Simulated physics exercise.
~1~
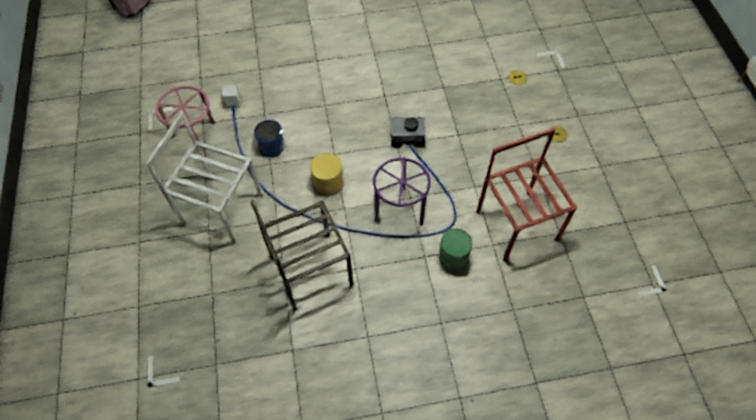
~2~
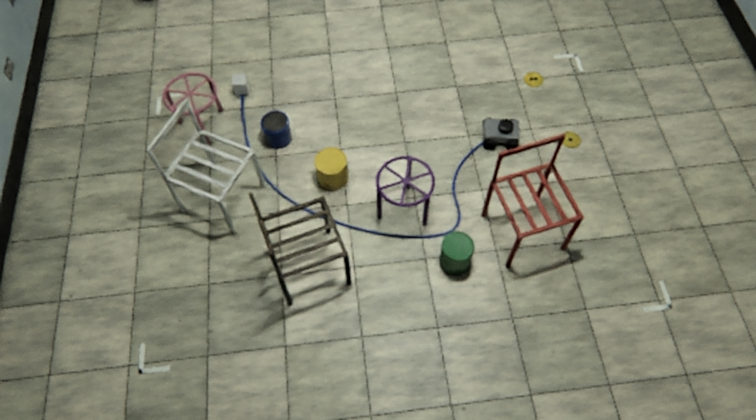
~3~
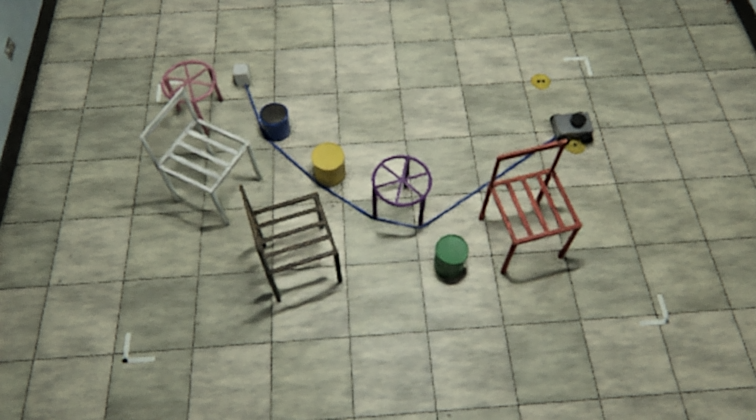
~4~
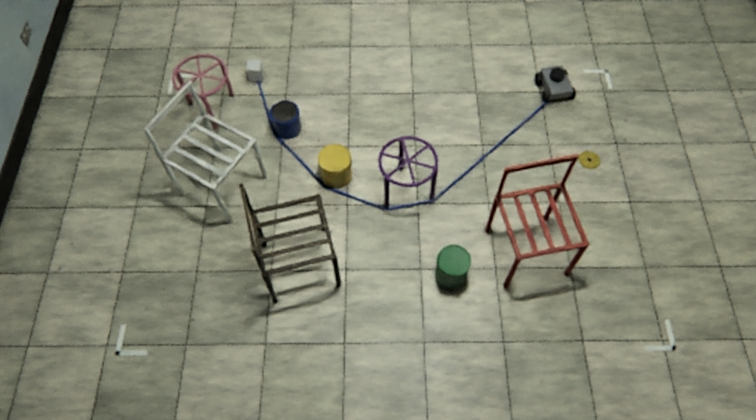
A grey tiled hallway floor, seen from high above as the view drifts slightly, holds a white chair and pink stool at left, a dark chair near the front and a red chair at right. Between them stand a blue pot, yellow bucket, purple stool and green bin. A blue lead winds from a pale plug box to a small dark cart. The cart drives right to a yellow mark behind the red chair, drawing the lead straighter against the purple stool. It then turns away toward the back and stops near a tape corner, the lead stretched taut and the purple stool shifted slightly backward.
